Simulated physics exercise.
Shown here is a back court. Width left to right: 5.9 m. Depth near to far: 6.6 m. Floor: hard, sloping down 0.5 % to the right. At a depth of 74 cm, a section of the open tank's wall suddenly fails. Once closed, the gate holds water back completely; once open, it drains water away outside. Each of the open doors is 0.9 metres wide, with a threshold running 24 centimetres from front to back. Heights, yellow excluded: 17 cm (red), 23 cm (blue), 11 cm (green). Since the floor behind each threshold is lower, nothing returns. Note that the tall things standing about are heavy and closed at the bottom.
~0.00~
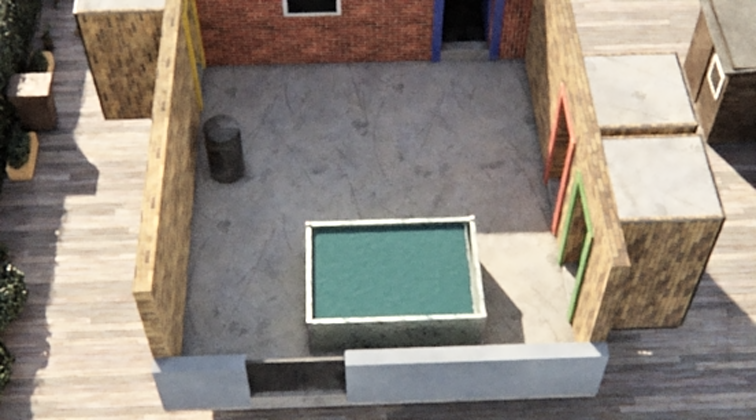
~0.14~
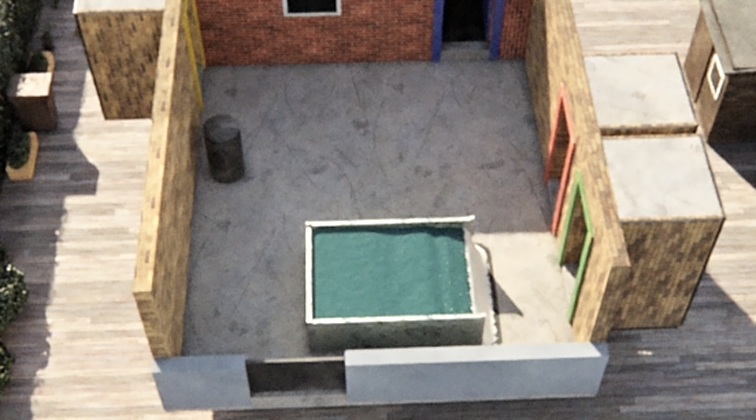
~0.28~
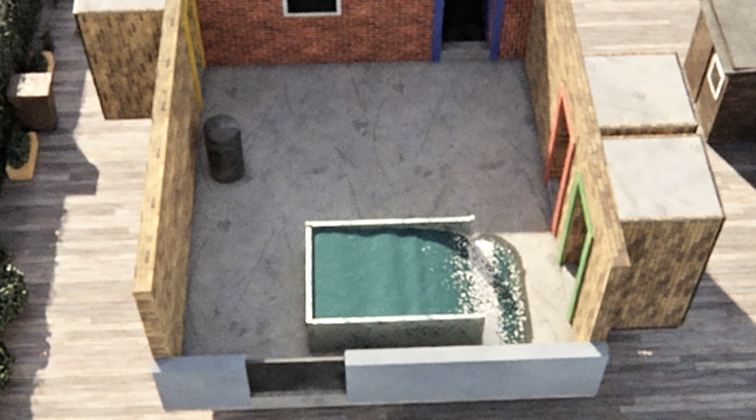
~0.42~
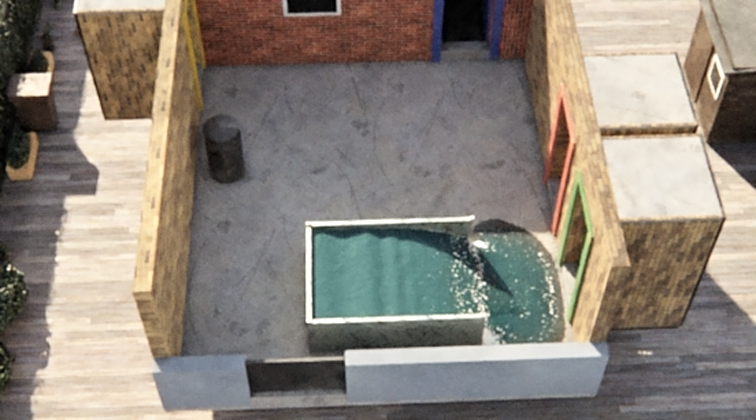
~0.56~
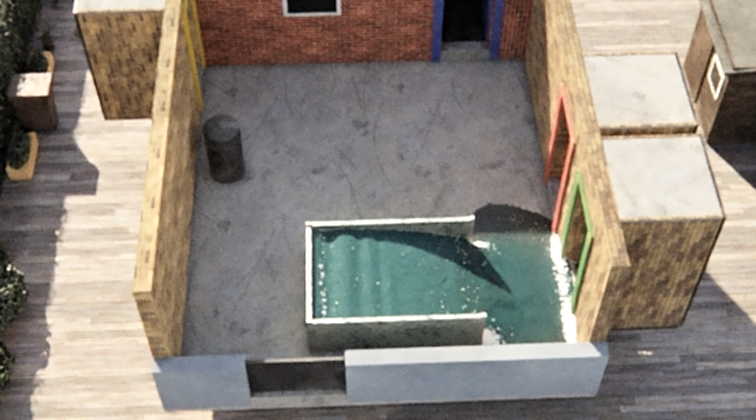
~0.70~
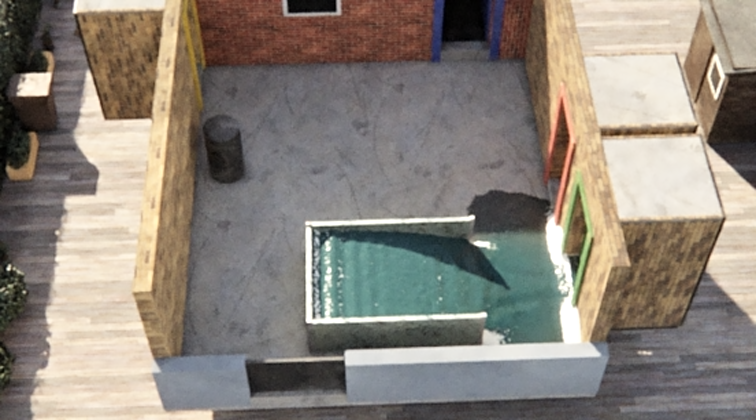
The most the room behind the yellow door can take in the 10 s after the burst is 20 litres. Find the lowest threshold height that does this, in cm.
The lowest height is about 10 cm.
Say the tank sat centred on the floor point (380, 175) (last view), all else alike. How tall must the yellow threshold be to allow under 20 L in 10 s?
Roughly 14.5 cm is needed.
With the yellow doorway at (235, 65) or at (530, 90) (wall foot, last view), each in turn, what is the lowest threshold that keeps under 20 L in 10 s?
8.5 and 10.5 cm.
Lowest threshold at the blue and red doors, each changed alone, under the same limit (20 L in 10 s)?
About 14.5 cm at blue and about 17 cm at red.
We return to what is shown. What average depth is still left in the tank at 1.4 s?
Some 42 cm.
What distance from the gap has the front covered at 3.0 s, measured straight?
About 5.2 m.
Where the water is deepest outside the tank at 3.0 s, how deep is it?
Roughly 34 cm.
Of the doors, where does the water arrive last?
Door: Yellow.
After 1.4 s water covers 15 % of the floor, deepest (52 cm) near (563, 320); it has not reached the yellow door.
After 3.0 s water covers 40 % of the floor, deepest (34 cm) near (572, 372); it has not reached the yellow door.
After 10.0 s water covers 95 % of the floor, deepest (12 cm) near (293, 82); 10 cm at the yellow door, 0 litres in over its 16 cm threshold.
At the yellow door as built, the water arrived by 5.0 s and peaked near 14 cm at 5.6 s.
With a threshold of 9 cm, 35 litres would have come in within the 10 s; with 12.5 cm, 3 litres. So under 20 litres takes about 10 cm.
